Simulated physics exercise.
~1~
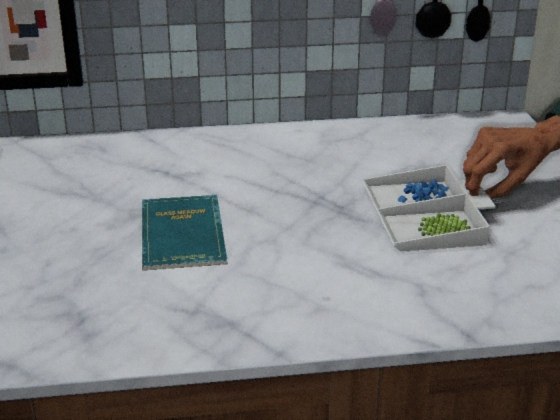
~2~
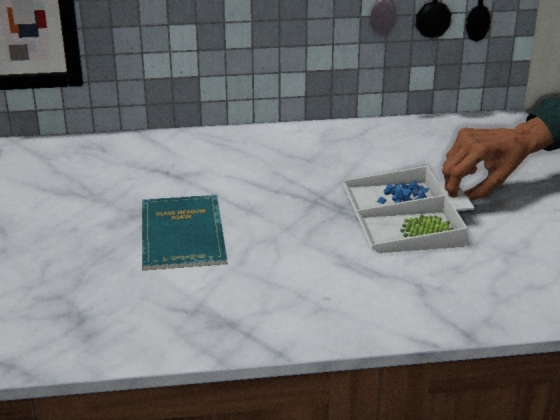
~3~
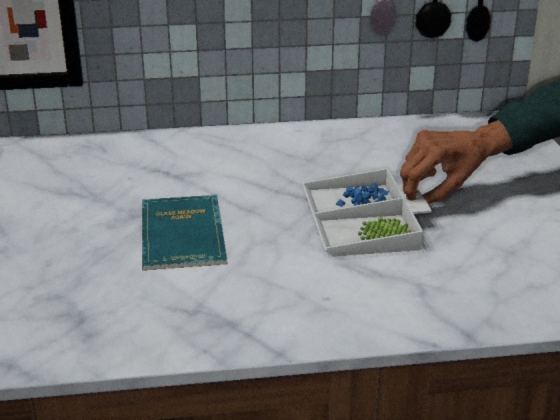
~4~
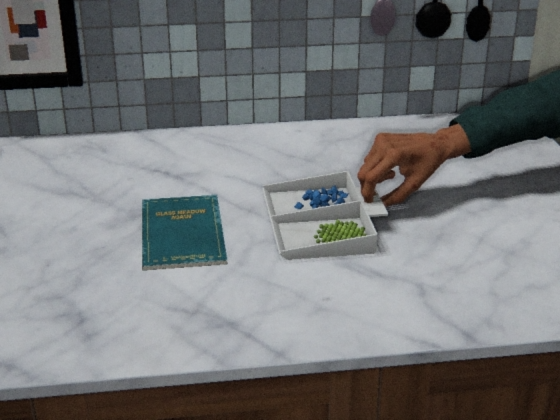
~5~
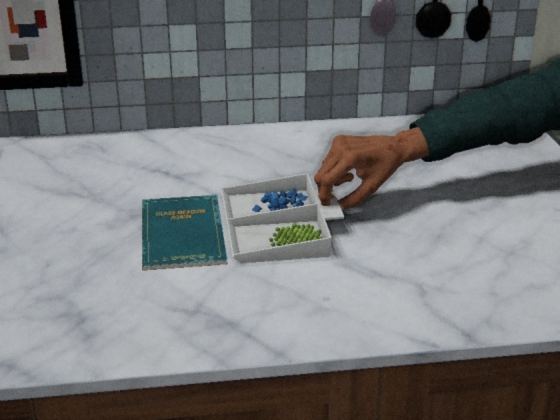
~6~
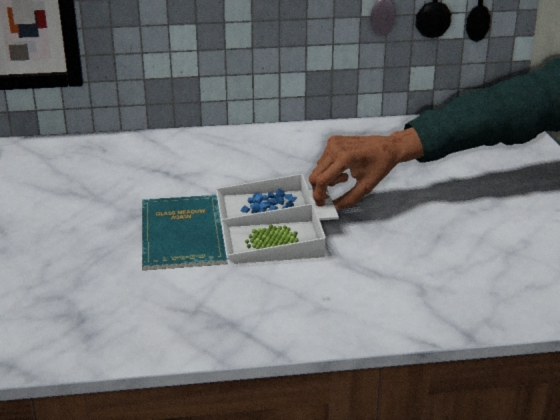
A shallow tray of blue and green pieces, pushed left by a hand, stops against a thin book.
